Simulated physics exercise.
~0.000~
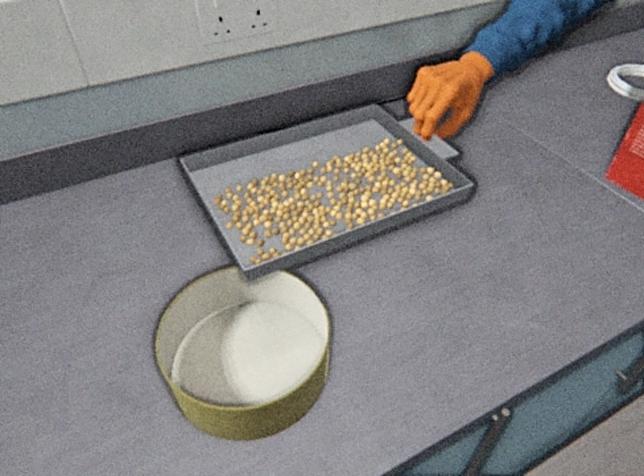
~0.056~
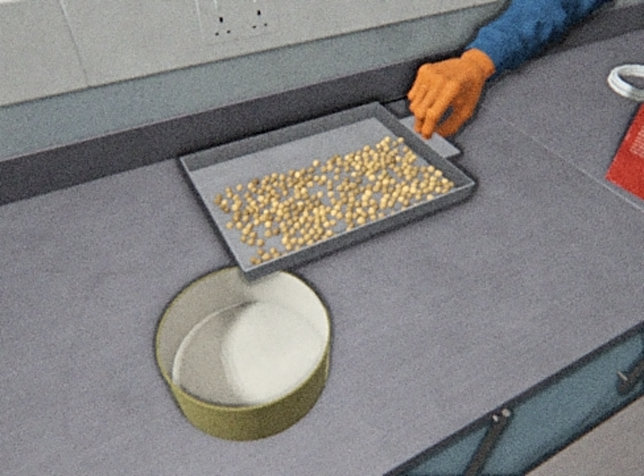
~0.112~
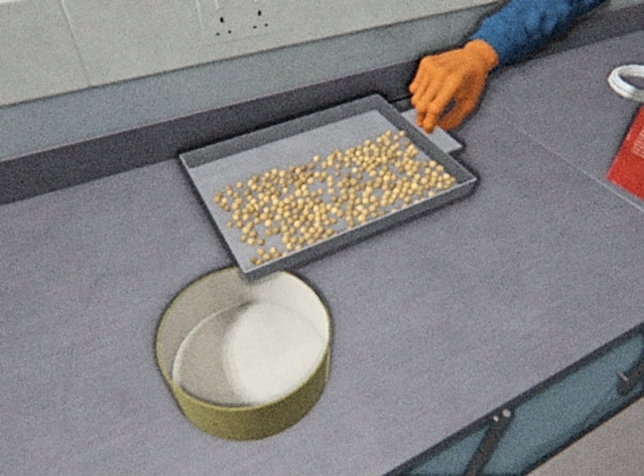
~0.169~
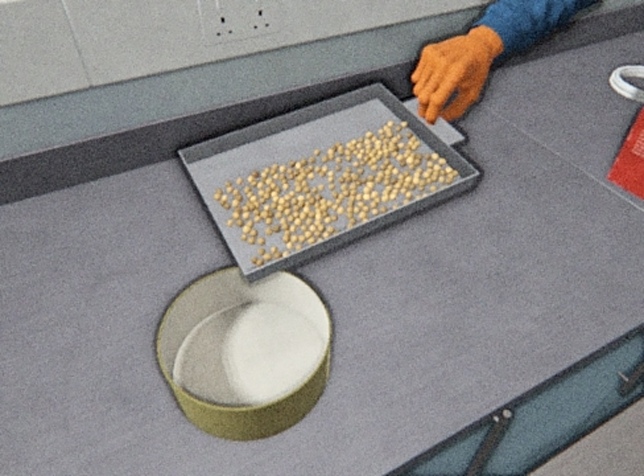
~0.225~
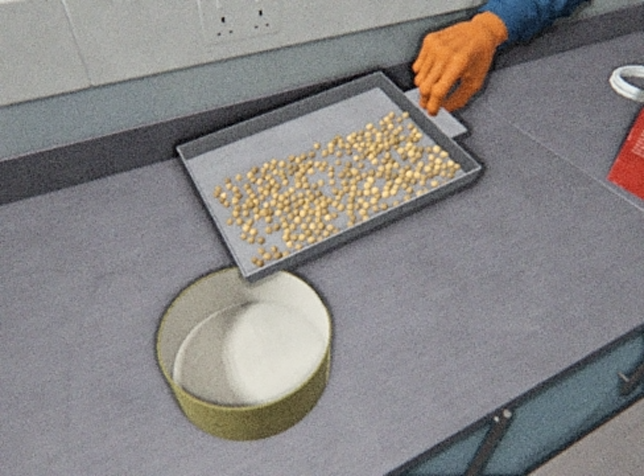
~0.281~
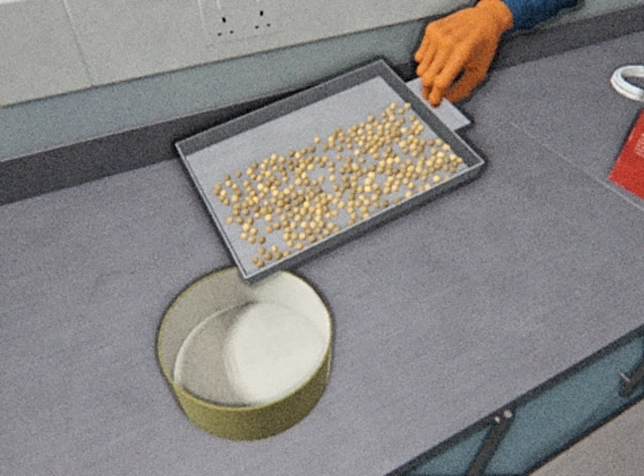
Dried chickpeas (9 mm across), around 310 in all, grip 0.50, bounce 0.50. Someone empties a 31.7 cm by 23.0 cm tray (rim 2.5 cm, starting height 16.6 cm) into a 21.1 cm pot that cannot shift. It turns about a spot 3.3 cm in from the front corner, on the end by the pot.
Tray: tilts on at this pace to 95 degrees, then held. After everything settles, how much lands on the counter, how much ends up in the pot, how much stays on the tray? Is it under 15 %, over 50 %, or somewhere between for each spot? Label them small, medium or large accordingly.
Counter - small, pot - large, tray - small.
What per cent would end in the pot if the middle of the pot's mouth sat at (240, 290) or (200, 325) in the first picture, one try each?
50 and 75 %.
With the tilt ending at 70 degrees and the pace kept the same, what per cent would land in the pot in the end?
In that case it comes to about 0 in a hundred.
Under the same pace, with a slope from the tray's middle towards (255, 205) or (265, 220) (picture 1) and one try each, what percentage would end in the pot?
Approximately 40 percent, then 80 percent.
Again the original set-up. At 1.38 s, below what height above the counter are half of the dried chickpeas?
Roughly 26 centimetres, more or less.
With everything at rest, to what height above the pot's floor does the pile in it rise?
2.5 cm.
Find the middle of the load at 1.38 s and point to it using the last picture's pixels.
Close to pixel (297, 207).
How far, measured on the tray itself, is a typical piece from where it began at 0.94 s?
Roughly 5 cm.
After 0.94 s, tilt 52 degrees; the tray holds 100 %, the pot 0 %.
After 1.38 s, tilt 77 degrees; the tray holds 100 %, the pot 0 %.
After 1.89 s, tilt 95 degrees; the tray holds 15 %, the pot 70 %.
At rest (2.8 s), counter 5 %, pot 95 %, tray 5 %.
